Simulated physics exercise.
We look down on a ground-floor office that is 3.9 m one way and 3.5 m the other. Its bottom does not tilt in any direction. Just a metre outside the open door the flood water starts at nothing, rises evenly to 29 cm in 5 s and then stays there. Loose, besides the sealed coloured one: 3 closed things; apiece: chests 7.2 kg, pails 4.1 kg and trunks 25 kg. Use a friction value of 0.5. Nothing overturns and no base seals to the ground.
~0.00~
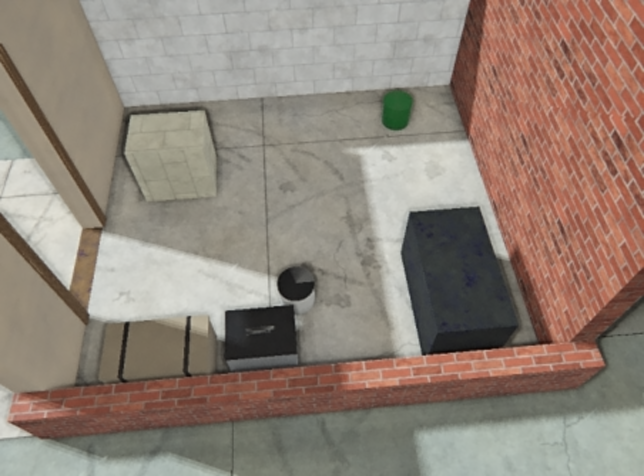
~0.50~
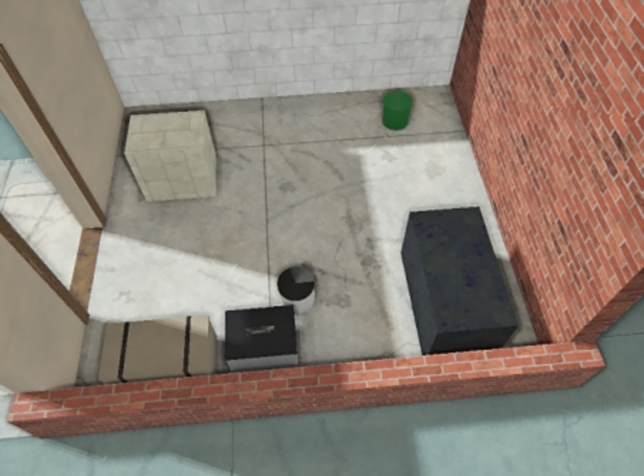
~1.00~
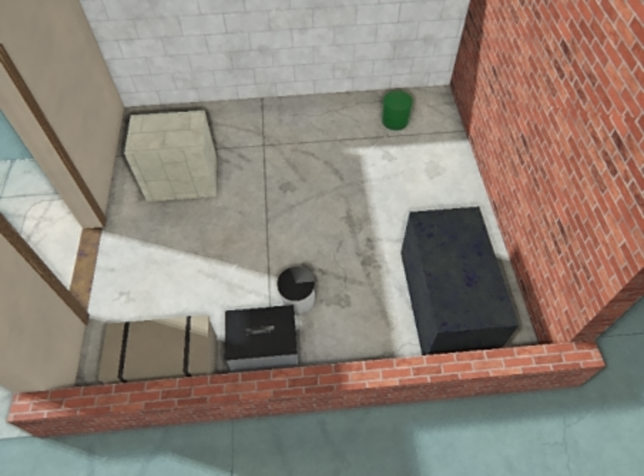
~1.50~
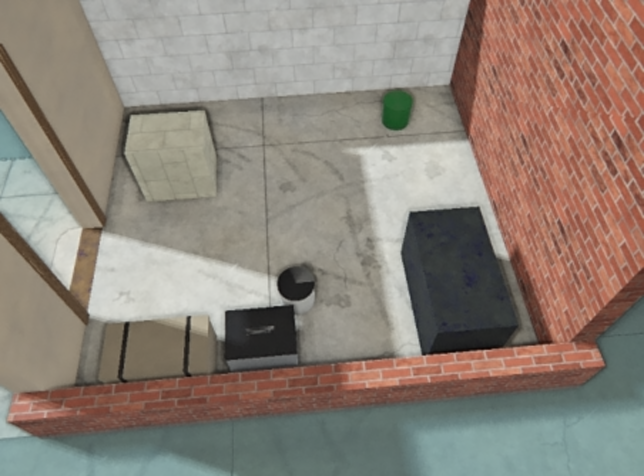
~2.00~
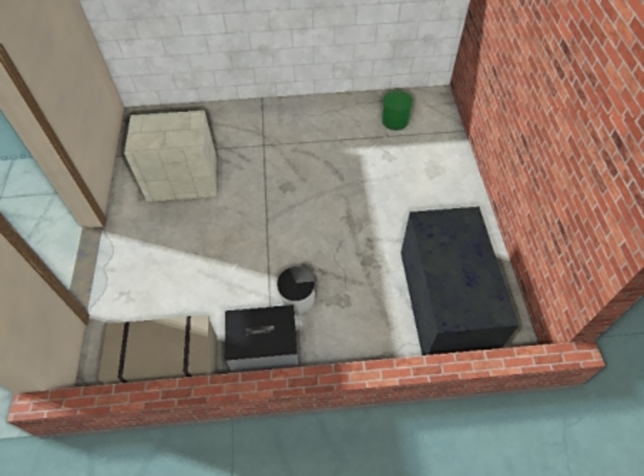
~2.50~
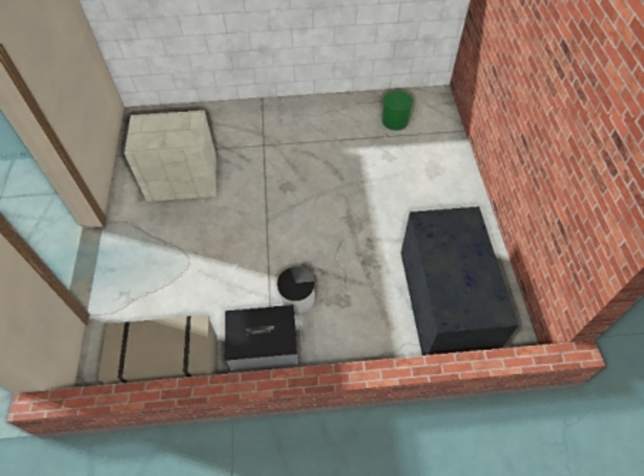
Water spreading outside a brick-walled room, then creeping through the left doorway onto the floor, while boxes and green bucket stay still.
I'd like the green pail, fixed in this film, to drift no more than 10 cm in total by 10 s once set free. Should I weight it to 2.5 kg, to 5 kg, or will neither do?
Neither will do.
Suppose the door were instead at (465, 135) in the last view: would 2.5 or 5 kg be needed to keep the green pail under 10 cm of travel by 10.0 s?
Then neither load is enough.
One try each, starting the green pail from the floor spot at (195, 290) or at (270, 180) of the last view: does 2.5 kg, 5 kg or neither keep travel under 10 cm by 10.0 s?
In turn: Neither is enough; neither is enough.
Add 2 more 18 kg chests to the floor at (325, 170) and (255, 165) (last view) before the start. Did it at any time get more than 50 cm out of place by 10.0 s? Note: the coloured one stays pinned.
In that order: Beyond it, within it.
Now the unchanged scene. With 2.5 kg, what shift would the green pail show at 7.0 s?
Roughly 20 cm.
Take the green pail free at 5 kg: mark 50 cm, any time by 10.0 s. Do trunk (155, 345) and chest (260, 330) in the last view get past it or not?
So that's not as far for the first and further for the second.
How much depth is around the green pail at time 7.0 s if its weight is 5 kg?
Close to 6 cm deep.
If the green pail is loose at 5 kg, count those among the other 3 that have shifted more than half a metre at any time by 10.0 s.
I make it 2.
After 3.5 s the green pail would be 0 cm from its start with 2.5 kg and 0 cm from its start with 5 kg; 0 cm of water round it then.
After 4.5 s the green pail would be 0 cm from its start with 2.5 kg and 0 cm from its start with 5 kg; 0 cm of water round it then.
After 7.0 s the green pail would be 23 cm from its start with 2.5 kg and 1 cm from its start with 5 kg; 6 cm of water round it then.
After 10.0 s the green pail would be 276 cm from its start with 2.5 kg and 207 cm from its start with 5 kg; 6 cm of water round it then.
